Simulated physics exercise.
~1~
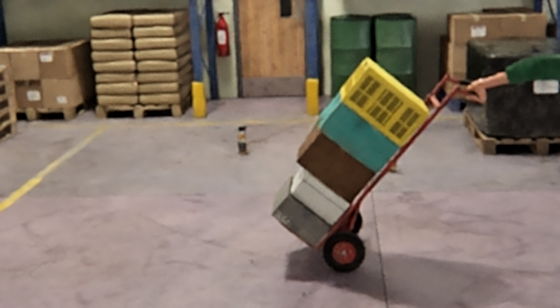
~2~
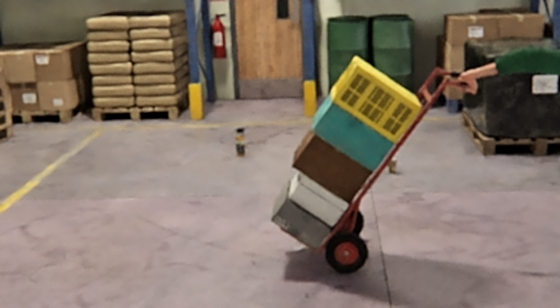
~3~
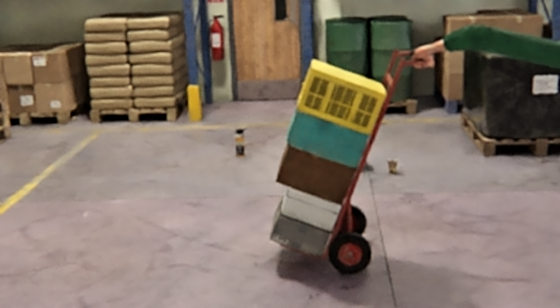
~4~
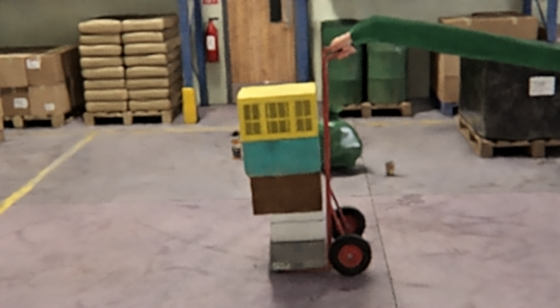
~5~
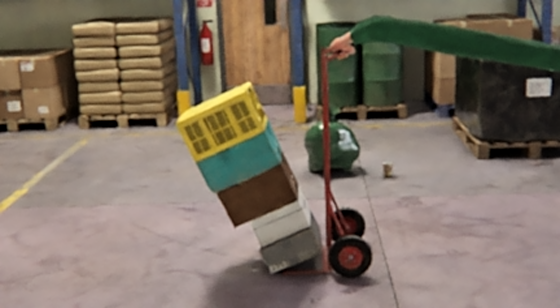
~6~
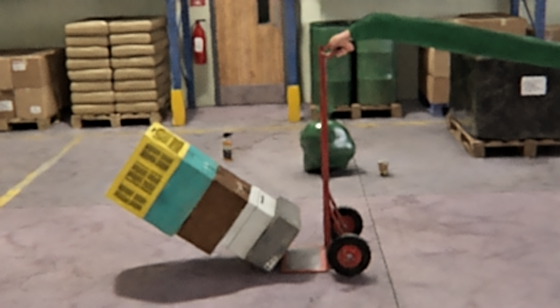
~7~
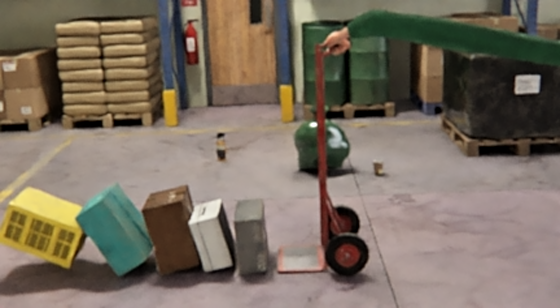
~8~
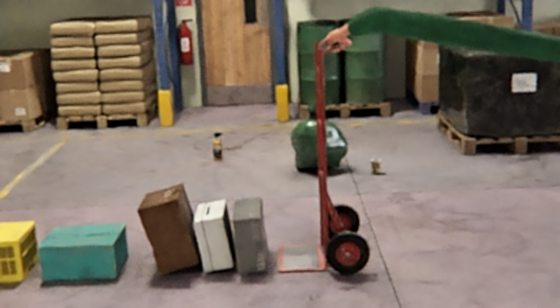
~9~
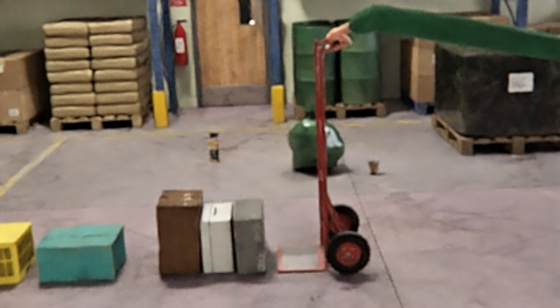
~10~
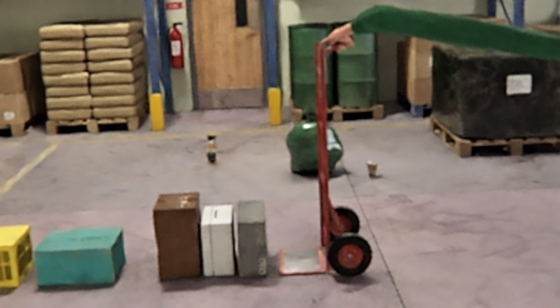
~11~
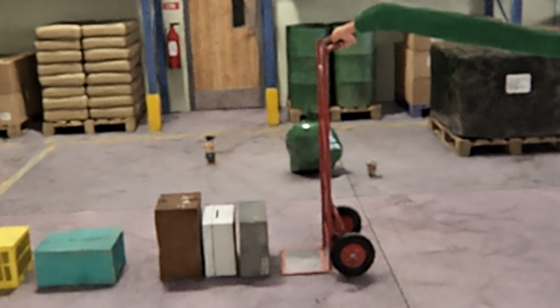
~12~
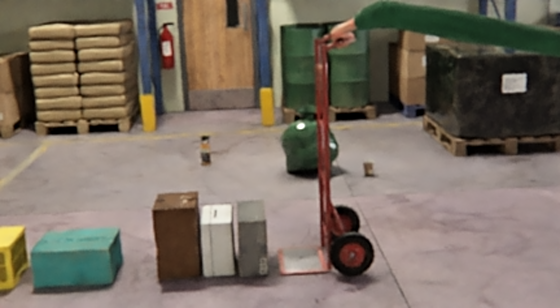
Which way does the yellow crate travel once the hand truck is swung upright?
The yellow crate moves to the left, toppling from the top of the stack and coming to rest on the floor as the farthest left of the boxes.
